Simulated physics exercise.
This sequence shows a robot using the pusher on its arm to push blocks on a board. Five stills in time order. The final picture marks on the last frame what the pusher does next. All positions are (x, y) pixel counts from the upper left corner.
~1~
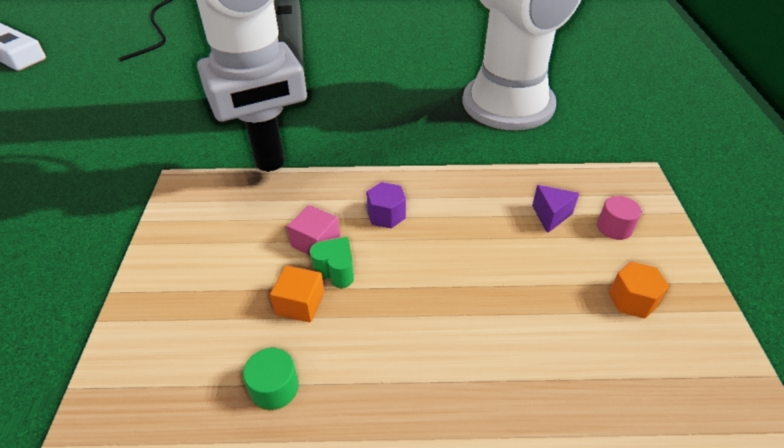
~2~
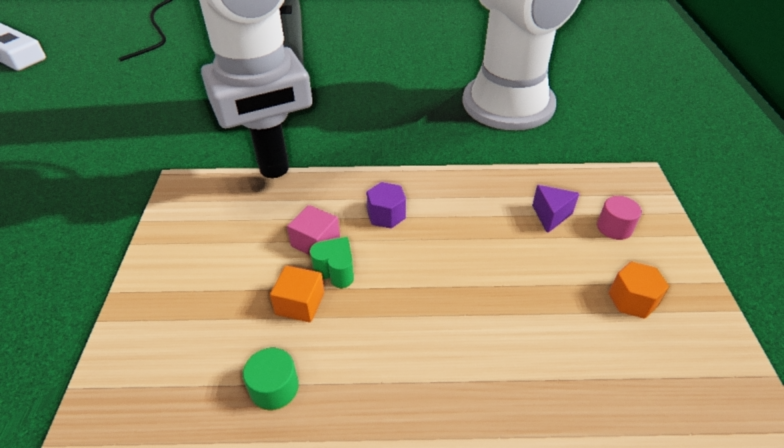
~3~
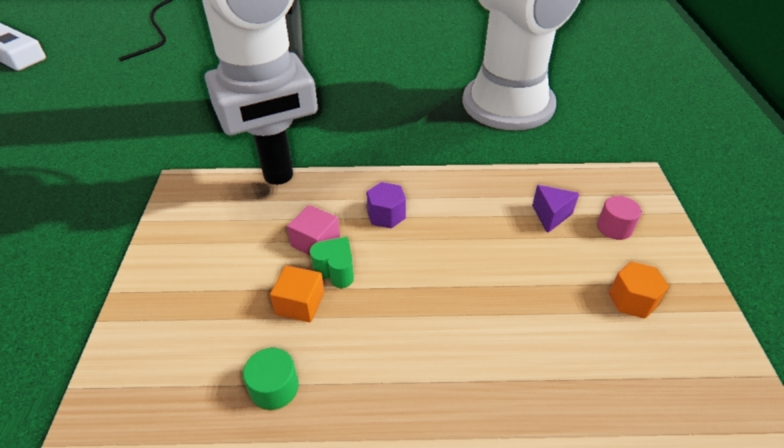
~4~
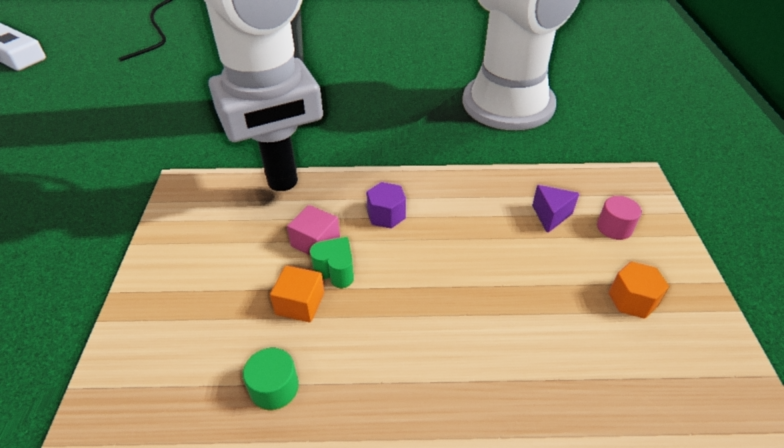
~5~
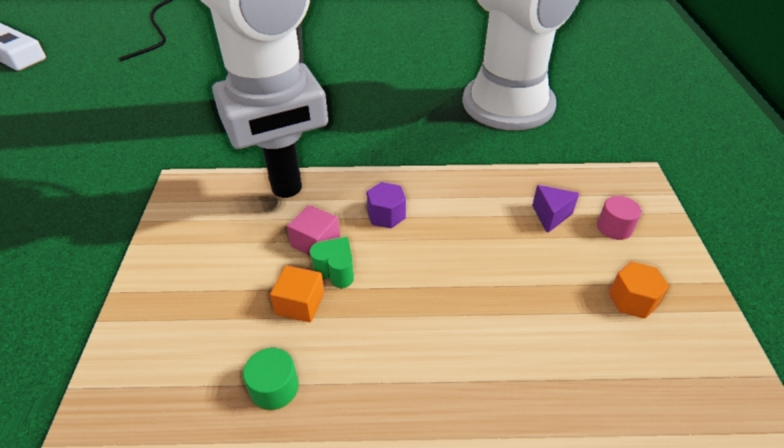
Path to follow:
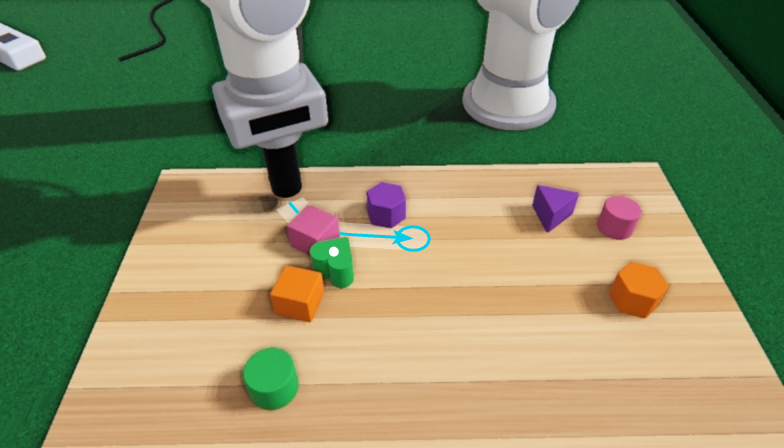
A robot arm moves its black pusher slightly toward the pink block on the board.
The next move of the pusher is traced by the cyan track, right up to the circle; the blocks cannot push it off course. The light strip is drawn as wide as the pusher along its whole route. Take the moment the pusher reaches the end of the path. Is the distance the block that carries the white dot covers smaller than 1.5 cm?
I expect not.
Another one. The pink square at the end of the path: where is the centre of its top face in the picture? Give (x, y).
I predict (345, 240).
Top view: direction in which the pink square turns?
The block turns clockwise.
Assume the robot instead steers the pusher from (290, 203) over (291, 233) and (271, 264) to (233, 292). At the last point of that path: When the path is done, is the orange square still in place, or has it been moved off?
Here the orange square stays on its spot.
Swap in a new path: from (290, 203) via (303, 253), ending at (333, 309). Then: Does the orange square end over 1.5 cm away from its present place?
Yes, it checks out.
Path on the board, from (290, 203) via (318, 227) and (364, 235), ending at (413, 238); the dot is on the green heart block.
On the path given first. One third of the way, pusher at (317, 213); pink square at (323, 232), turned 35° clockwise; green heart block at (333, 257).
Two thirds of the way, pusher at (365, 221); pink square at (345, 240), turned 65° clockwise; green heart block at (337, 268), turned 20° clockwise.
At the end, pusher at (414, 224); pink square at (345, 240), turned 65° clockwise; green heart block at (337, 268), turned 20° clockwise; purple hexagon at (390, 192).
